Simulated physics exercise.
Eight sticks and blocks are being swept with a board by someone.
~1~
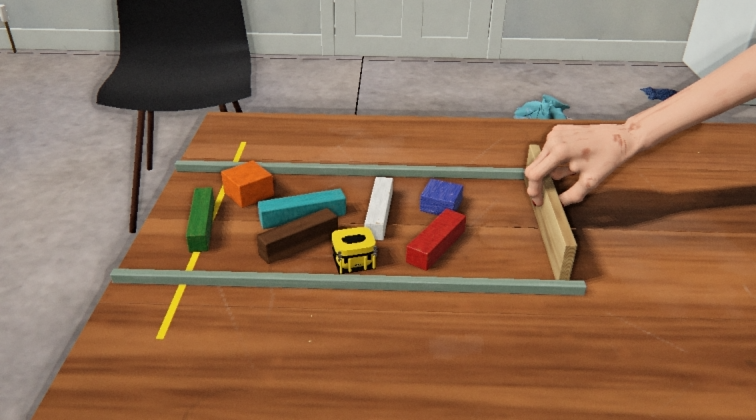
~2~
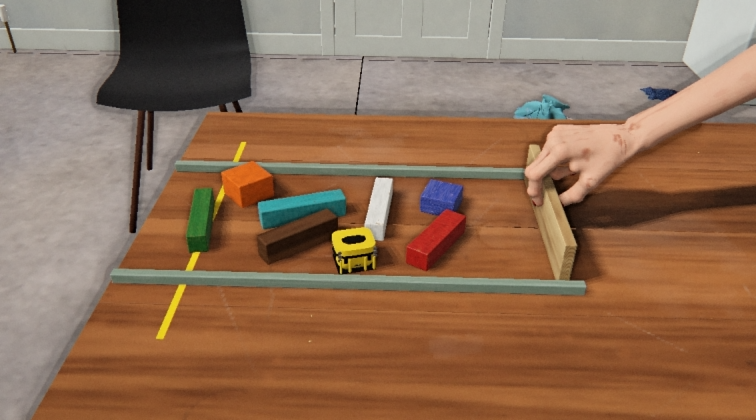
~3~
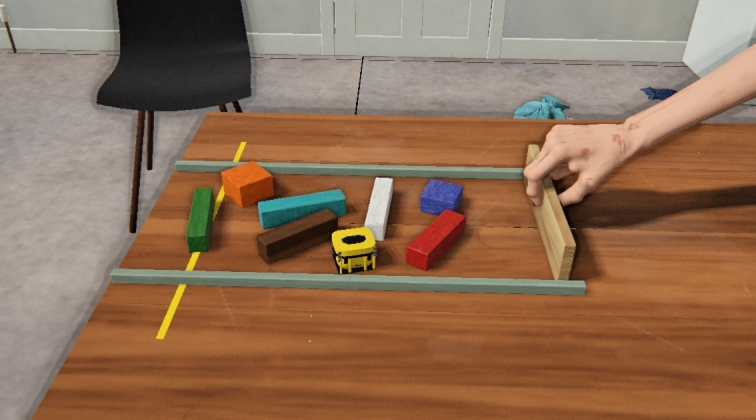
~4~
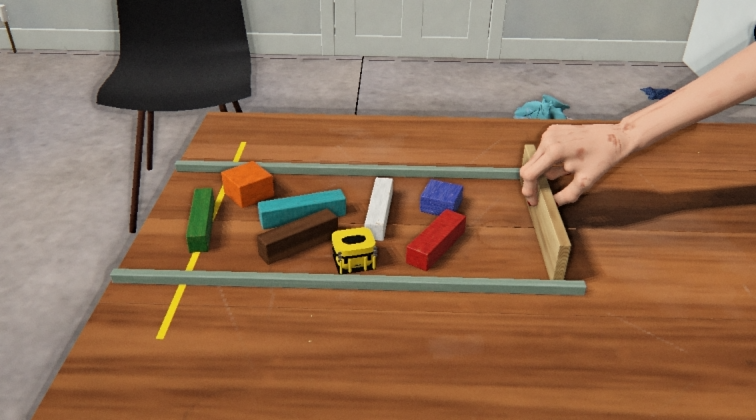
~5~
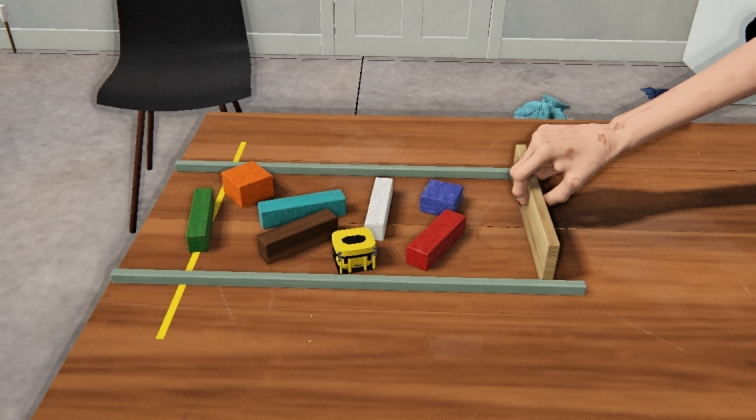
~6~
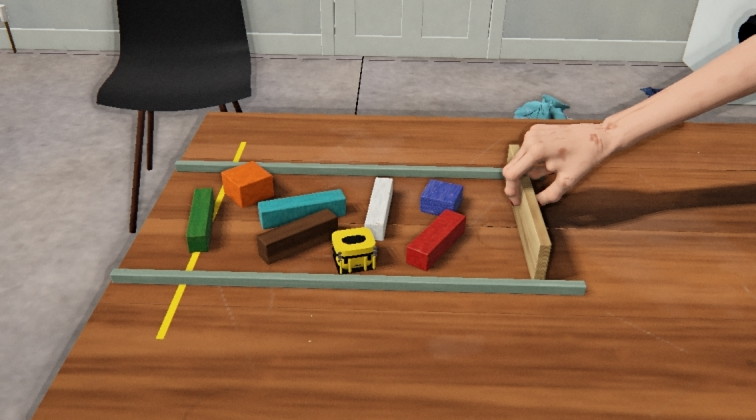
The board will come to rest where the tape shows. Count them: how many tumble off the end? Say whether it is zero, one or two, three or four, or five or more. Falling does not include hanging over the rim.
I would say three or four.
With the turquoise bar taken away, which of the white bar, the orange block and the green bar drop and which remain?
The white bar stays put; the orange block comes off; the green bar comes off.
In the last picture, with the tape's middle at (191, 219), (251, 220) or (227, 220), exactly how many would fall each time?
Try by try, 4, 1 and 3.
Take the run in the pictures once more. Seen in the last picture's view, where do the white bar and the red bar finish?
They come to rest around (170, 202) and (188, 235).
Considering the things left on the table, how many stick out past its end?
Number: 0.
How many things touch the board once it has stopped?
It's 2 of them.
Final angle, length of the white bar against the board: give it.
Angle: Close to 0 degrees.
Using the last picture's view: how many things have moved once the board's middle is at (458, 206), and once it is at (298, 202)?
I count 2 first and 8 after.
Soon after, none off yet; green bar at rest near (201, 219); orange block at rest near (248, 184); turquoise bar moving near (292, 209).
At rest, the number that fall off is three or four; fallen, brown stick, turquoise bar, orange block and green bar.
